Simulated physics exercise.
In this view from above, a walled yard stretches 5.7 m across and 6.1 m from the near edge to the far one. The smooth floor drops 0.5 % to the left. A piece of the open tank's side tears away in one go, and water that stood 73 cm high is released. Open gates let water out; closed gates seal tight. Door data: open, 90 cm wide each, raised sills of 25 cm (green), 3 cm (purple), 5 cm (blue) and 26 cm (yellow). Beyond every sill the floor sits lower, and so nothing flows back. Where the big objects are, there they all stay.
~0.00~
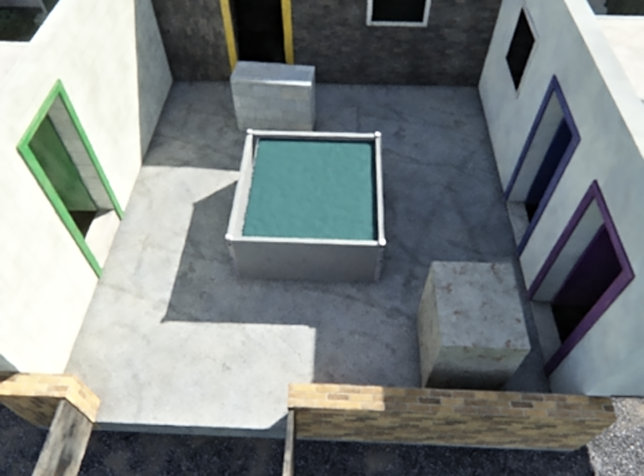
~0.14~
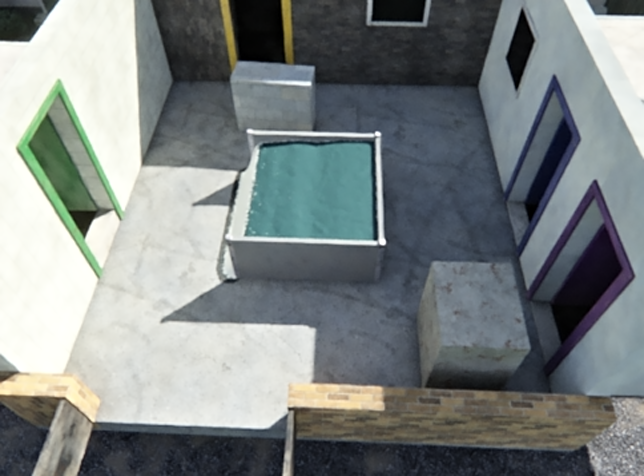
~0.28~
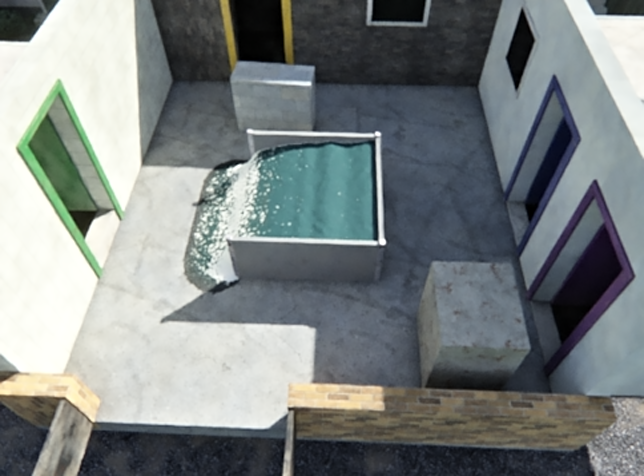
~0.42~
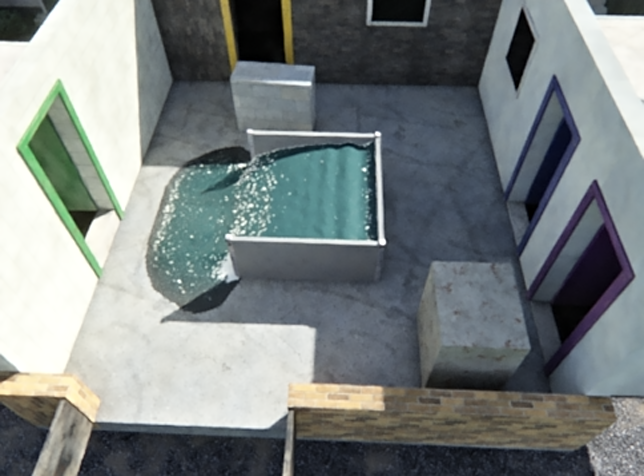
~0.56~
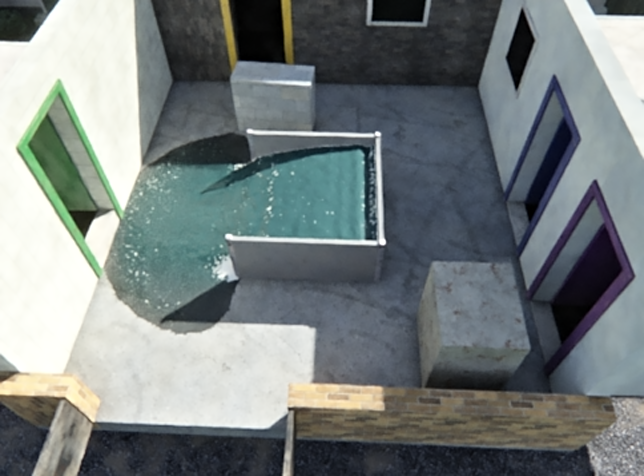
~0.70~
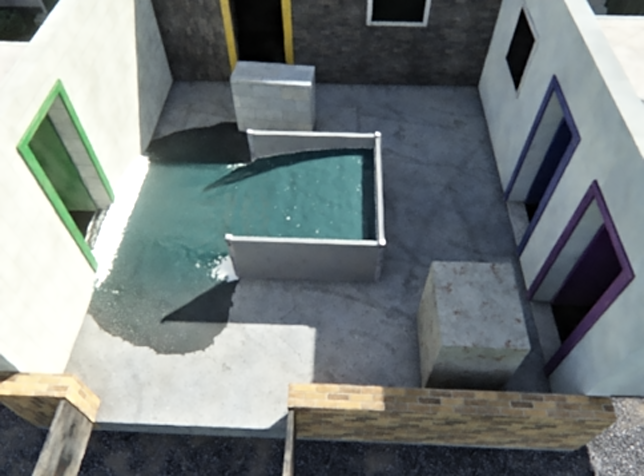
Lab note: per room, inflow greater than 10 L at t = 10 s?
In order: At the green door the limit will be outstripped, at the purple door the limit will be outstripped, at the blue door the limit will not be outstripped, at the yellow door the limit will not be outstripped.
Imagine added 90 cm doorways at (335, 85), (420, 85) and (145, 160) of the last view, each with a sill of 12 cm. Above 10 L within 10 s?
First doorway falls short, second falls short, third gets there.
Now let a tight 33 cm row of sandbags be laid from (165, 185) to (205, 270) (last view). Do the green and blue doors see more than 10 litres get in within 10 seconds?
Result: Green door inside the limit; blue door inside the limit.
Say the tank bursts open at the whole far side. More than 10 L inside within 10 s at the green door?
Against that limit: Green short of it.
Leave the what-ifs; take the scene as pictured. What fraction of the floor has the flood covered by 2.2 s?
Wet share: About 35 %.
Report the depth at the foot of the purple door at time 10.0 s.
It's about 9.5 cm.
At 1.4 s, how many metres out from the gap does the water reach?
Some 3.8 m out.
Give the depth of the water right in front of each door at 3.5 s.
Centimetres: Green 17 / purple 0 / blue 0 / yellow 17.
After 1.4 s water covers 30 % of the floor and is deepest (48 cm) near (119, 227); green door 46 cm at the sill, 59 L in, purple door not reached, blue door not reached, yellow door not reached.
After 2.2 s water covers 35 % of the floor and is deepest (44 cm) near (55, 398); green door 35 cm at the sill, 130 L in, purple door not reached, blue door not reached, yellow door 5 cm at the sill, 0 L in.
After 3.5 s water covers 55 % of the floor and is deepest (26 cm) near (170, 91); green door 17 cm at the sill, 148 L in, purple door not reached, blue door not reached, yellow door 17 cm at the sill, 0 L in.
After 6.0 s water covers 90 % of the floor and is deepest (16 cm) near (454, 91); green door 9 cm at the sill, 148 L in, purple door 2 cm at the sill, 0 L in, blue door 4 cm at the sill, 0 L in, yellow door 10 cm at the sill, 0 L in.
After 10.0 s water covers 100 % of the floor and is deepest (10 cm) near (549, 418); green door 5 cm at the sill, 148 L in, purple door 9 cm at the sill, 30 L in, blue door 5 cm at the sill, 0 L in, yellow door 4 cm at the sill, 0 L in.
